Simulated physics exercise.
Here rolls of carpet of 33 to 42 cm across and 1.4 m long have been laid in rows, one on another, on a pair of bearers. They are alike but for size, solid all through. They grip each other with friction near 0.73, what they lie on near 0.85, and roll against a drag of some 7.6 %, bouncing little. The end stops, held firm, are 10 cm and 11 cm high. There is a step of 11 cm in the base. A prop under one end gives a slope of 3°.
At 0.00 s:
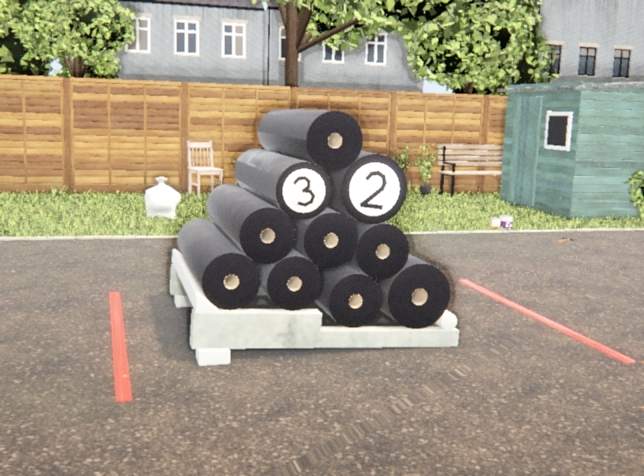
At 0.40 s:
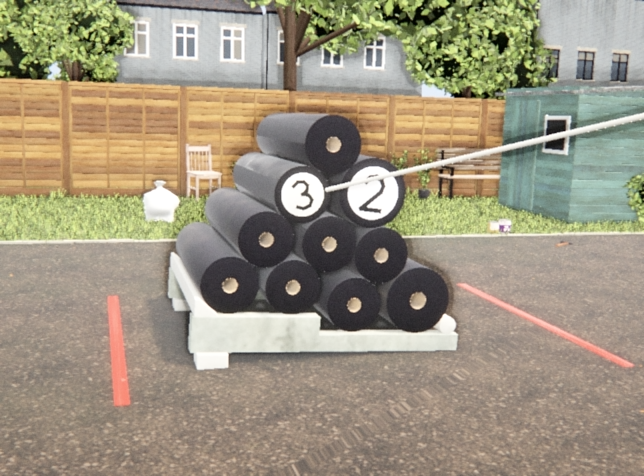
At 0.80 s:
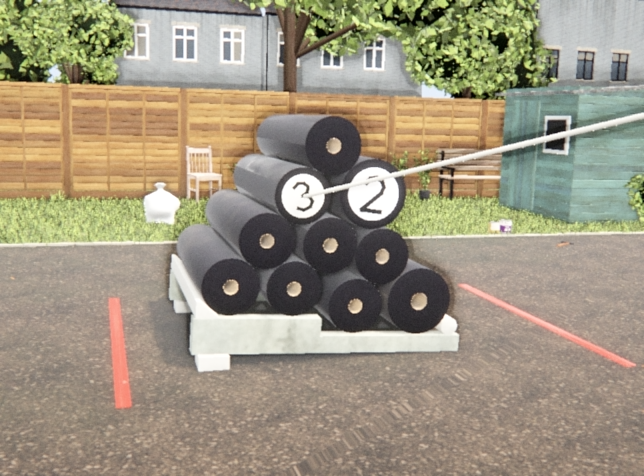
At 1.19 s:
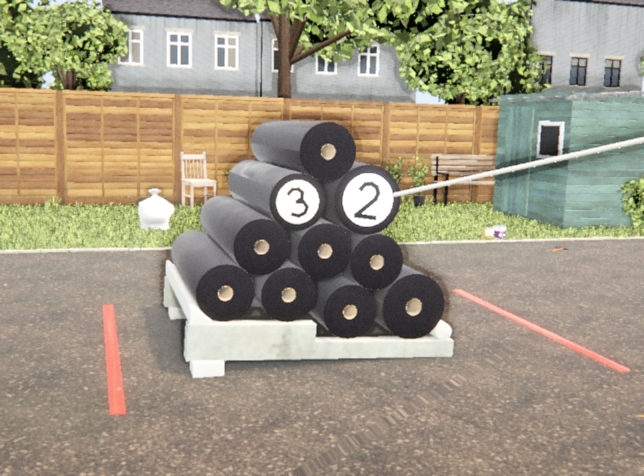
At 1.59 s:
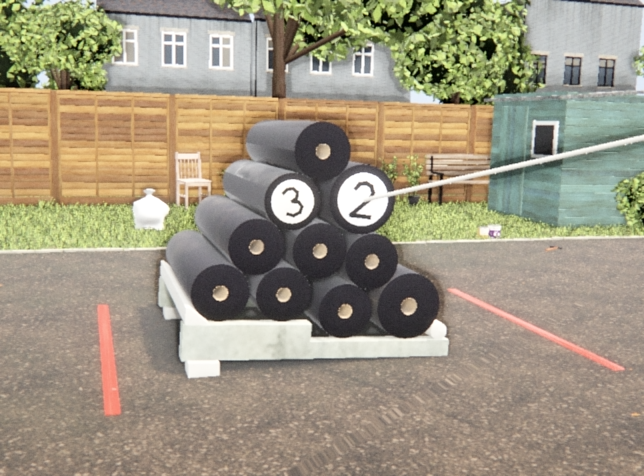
On a paved yard by a wooden fence, a pale pointer indicating one numbered black roll, then another, in a motionless stack.
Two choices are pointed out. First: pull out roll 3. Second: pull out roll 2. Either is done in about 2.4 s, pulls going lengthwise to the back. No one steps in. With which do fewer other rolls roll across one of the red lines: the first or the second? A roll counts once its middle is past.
The first is the gentler one.
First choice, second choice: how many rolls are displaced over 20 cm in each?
First 1, second 1.
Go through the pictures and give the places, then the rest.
In the first picture, 10 rolls, 4 on the base, highest (335, 141); no. 2 (374, 189), no. 3 (304, 191); left chock (10 cm) (199, 296); right round bar (11 cm) (450, 314); left end propped up; lines (121, 367) and (581, 338).
Nothing has moved, the pointer shows the first choice, no. 3 at (303, 195), in the second picture.
Nothing has moved, the pointer shows the first choice, no. 3 at (303, 196), in the third picture.
Nothing has moved, the pointer shows the second choice, no. 2 at (368, 200), in the fourth picture.
Nothing has moved, the pointer shows the second choice, no. 2 at (363, 200), in the fifth picture.
First choice, 2.73 s in, 1 now displaced over 20 cm; not one across the red lines; the one last seen at (323, 151) 17 cm left and 22 cm down.
First choice, at rest by 3.3 s, 1 moved over 20 cm; not one across the red lines; the one last seen at (323, 151) 17 cm left and 29 cm down; top of the pile 1.2 m high, from 1.5 m.
Second choice, 3.10 s in, 1 now displaced over 20 cm; not one across the red lines; the one last seen at (323, 151) 49 cm right and 35 cm down.
Second choice, at rest by 5.2 s, 1 moved over 20 cm; 1 across the right red line; the one last seen at (323, 151) rolled far off to the right; top of the pile 1.2 m high, from 1.5 m.
